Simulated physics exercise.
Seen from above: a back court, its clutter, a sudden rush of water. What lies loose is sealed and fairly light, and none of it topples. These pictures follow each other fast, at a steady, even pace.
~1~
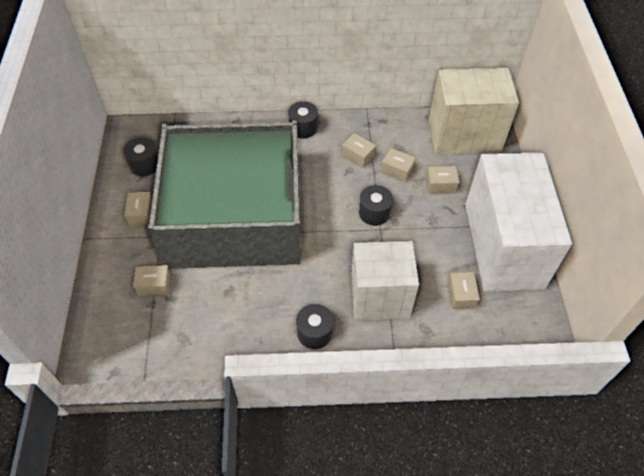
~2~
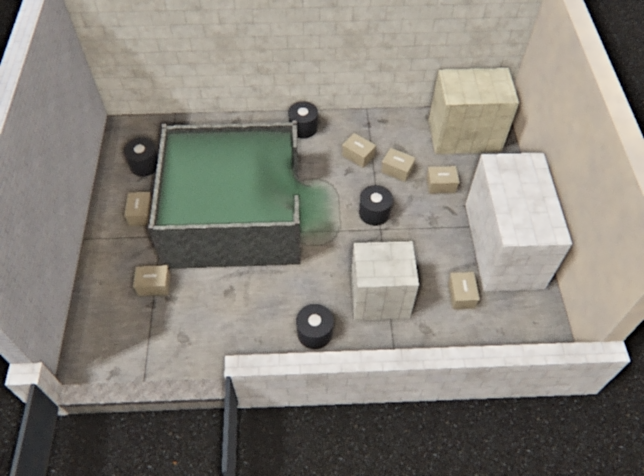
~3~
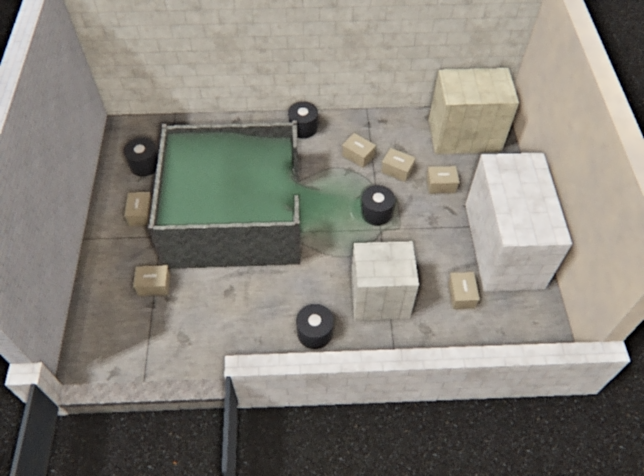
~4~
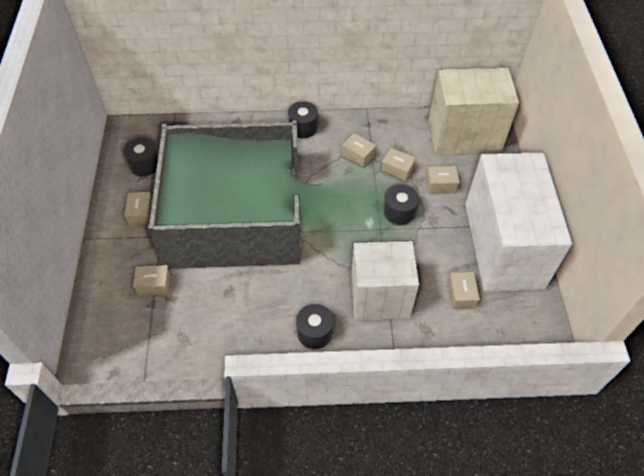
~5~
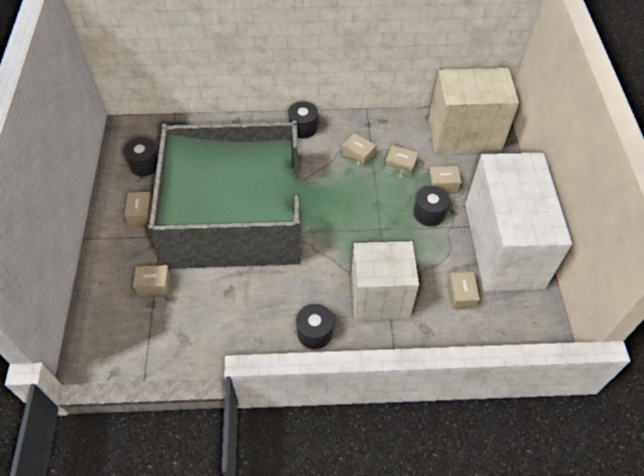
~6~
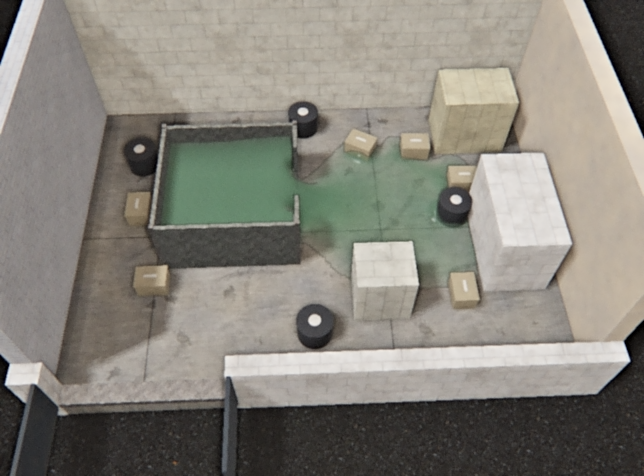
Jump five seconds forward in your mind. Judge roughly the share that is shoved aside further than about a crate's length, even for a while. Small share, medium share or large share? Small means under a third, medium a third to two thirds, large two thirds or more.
A large share.
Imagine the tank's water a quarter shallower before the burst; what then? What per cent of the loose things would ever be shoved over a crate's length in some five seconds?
About 60 in every hundred loose things.
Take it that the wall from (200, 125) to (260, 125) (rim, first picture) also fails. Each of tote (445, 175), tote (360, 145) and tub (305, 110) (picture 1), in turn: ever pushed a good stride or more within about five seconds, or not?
As listed: That far or more, moved that far, yes.
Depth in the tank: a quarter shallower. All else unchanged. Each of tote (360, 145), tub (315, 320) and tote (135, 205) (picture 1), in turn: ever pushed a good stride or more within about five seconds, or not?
In the order you named them: Went past the threshold, stayed within the threshold, stayed within the threshold.
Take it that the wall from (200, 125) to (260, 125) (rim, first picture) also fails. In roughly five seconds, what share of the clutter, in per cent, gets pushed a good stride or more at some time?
Some 80 per cent.
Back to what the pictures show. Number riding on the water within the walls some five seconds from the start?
5.
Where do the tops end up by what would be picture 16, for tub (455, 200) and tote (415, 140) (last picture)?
Approximately (460, 164), and approximately (407, 99).
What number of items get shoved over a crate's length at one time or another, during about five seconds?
My tally gives 7.
A moment on, 4 of 10 are well off their spots; 1 afloat.
Next, 5 of 10 are well off their spots; 5 afloat.
Later, 5 of 10 are well off their spots; 5 afloat.
In the end, 6 of 10 are well off their spots, and 7 have been at some point; 5 afloat.
